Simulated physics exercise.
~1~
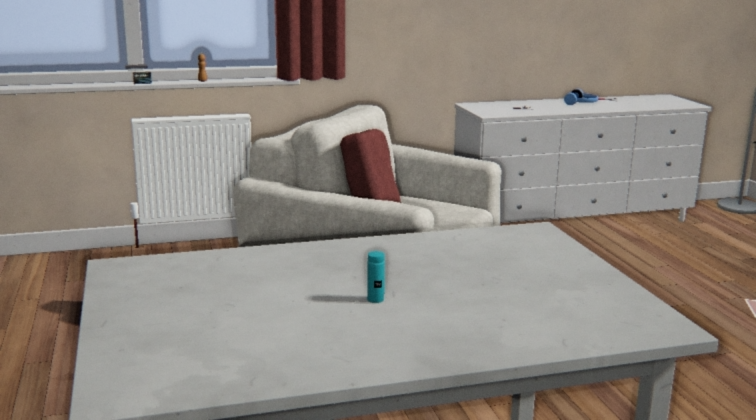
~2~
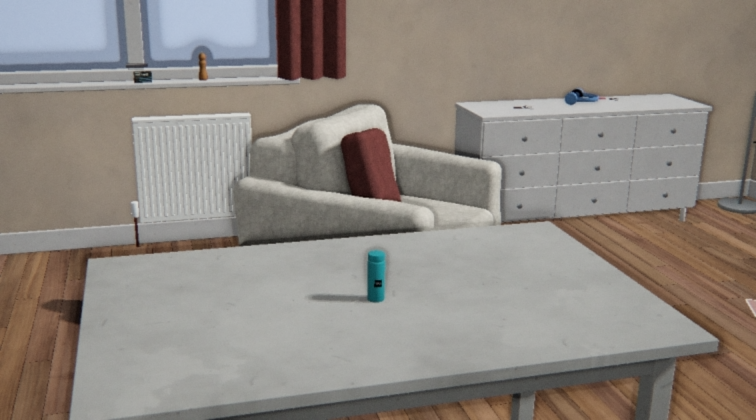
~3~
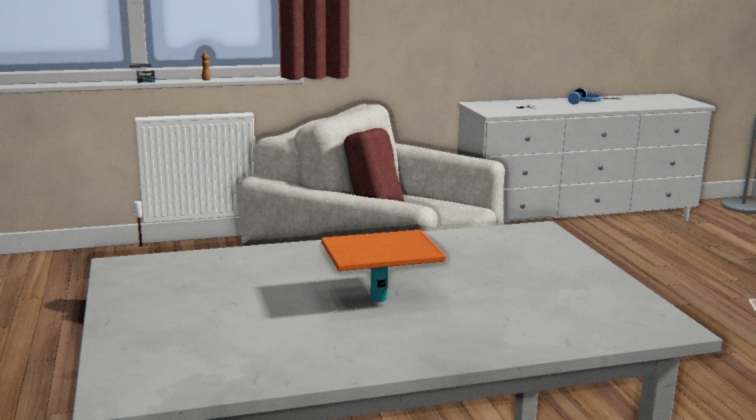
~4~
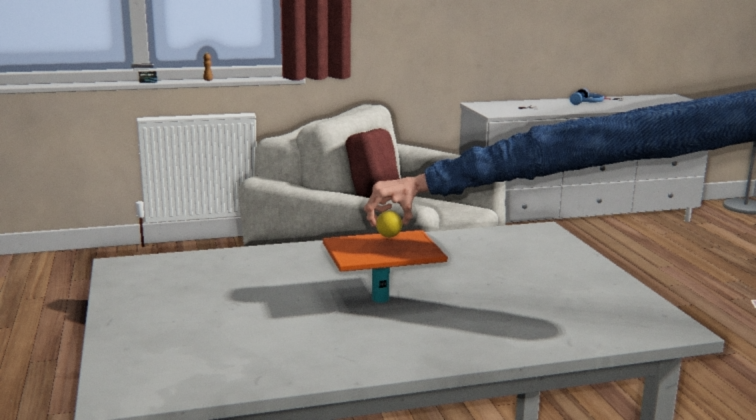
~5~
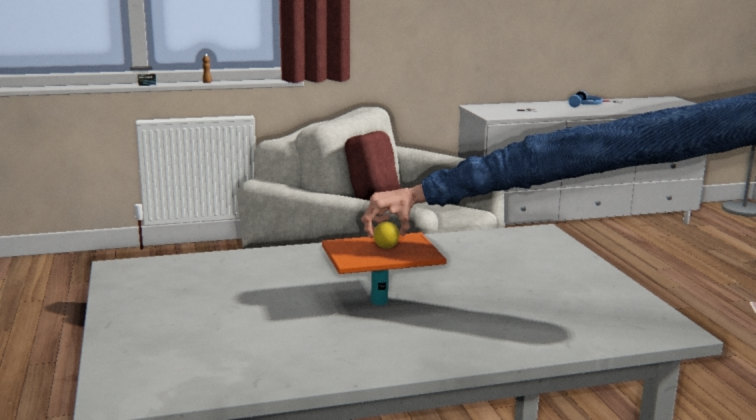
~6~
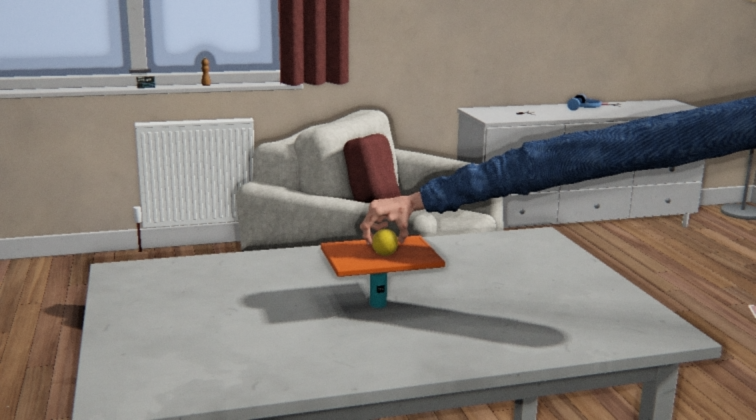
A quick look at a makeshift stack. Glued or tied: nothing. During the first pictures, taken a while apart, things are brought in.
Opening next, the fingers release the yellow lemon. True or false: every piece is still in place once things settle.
True.
Then, 0.20 s later than the last frame, all is still.
Then, 0.40 s later than the last frame, yellow lemon resting near (385, 243).
When it is over, all 3 as before. End places, in pixels of the last picture, yellow lemon near (385, 243). The stack holds.
